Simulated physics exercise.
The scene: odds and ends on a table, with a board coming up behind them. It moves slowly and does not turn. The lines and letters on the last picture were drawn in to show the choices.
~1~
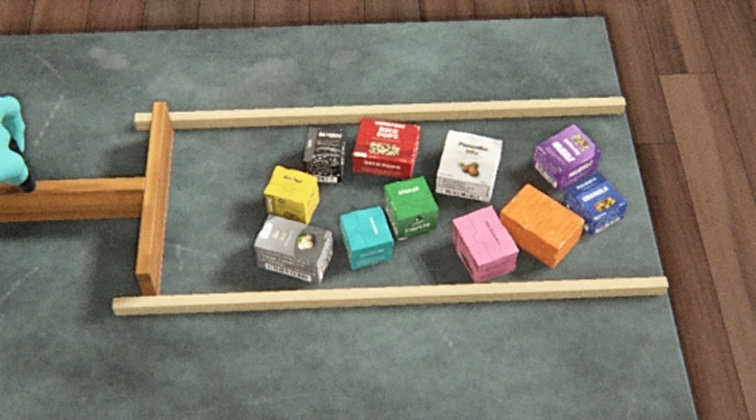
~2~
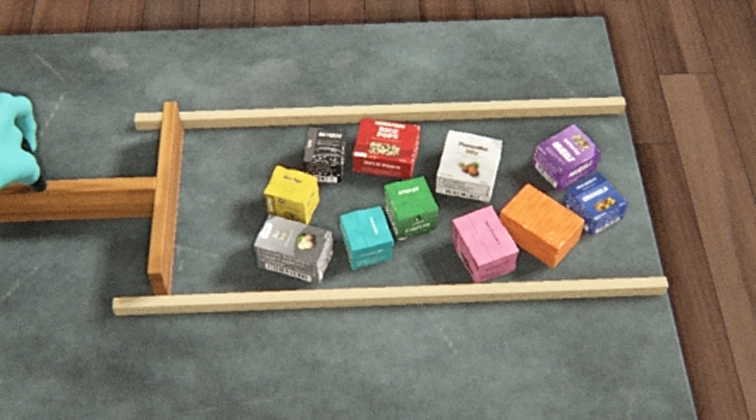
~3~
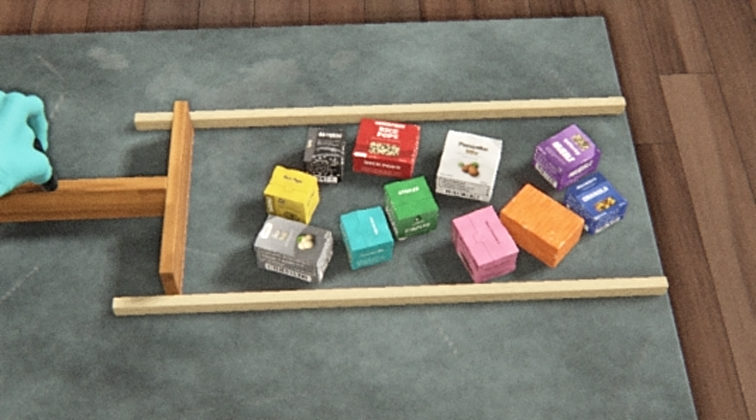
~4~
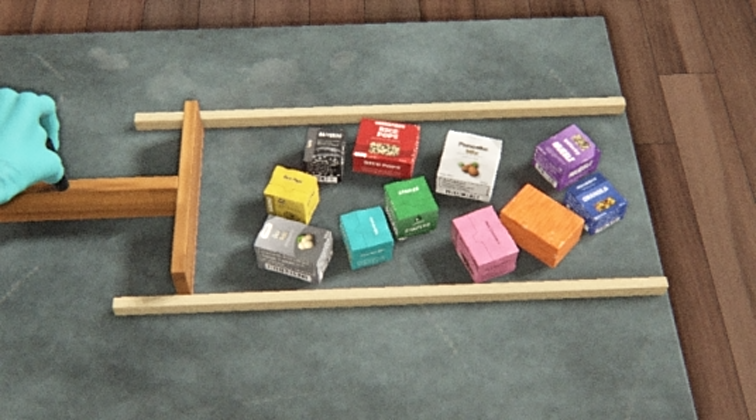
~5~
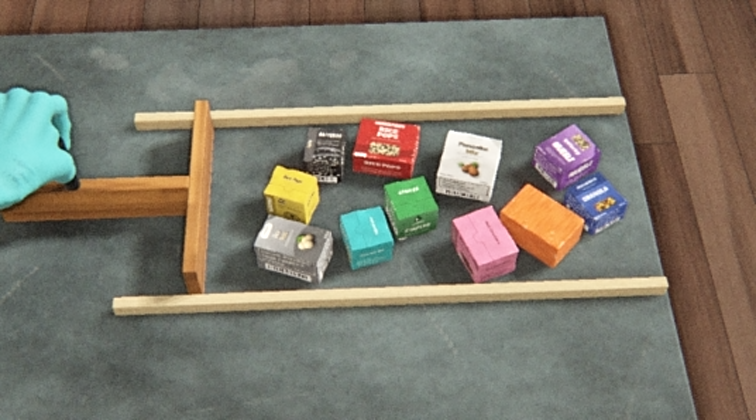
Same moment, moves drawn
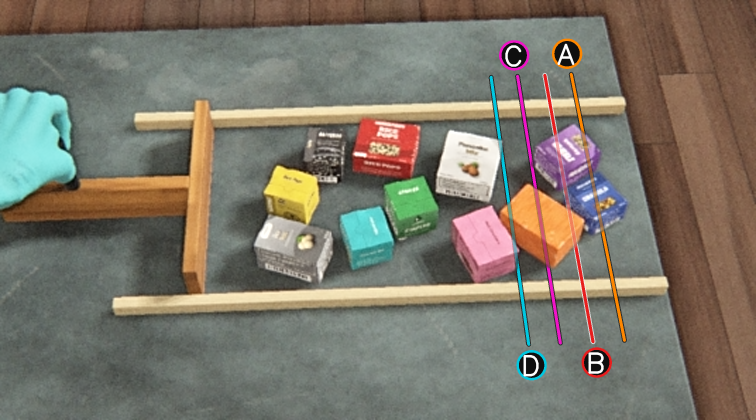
A gloved teal hand slowly pushed a wooden board a short way to the right between two pale rails, toward a scattering of small colourful boxes that stayed still on the grey tabletop.
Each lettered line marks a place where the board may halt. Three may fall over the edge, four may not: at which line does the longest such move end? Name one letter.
Stop at D.
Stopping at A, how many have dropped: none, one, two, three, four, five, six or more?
In all, six or more.
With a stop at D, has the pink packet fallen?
By then, no.
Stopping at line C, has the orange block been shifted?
Yes.
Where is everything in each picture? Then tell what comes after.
Purple packet (566, 158); grey packet (294, 249); yellow packet (292, 196), in the first picture.
Board (162, 182); green box (411, 208), in the second picture.
Board (174, 182); black box (325, 155), in the third picture.
Board (185, 181); orange block (540, 225), in the fourth picture.
Board (196, 181); turquoise packet (366, 237); red packet (386, 149); purple packet (566, 158), in the fifth picture.
On the marked copy, A at (596, 196); B at (567, 197); C at (537, 198); D at (508, 199).
Following D. Soon after the start, board (308, 177); black box (336, 154); grey packet (351, 236).
Later, board (421, 173); purple packet (606, 158); blue box (610, 201).
In the end, board (506, 170); blue box over the edge; purple packet over the edge; three fallen.
As for the rest, A drops eight; B drops six; C drops five.
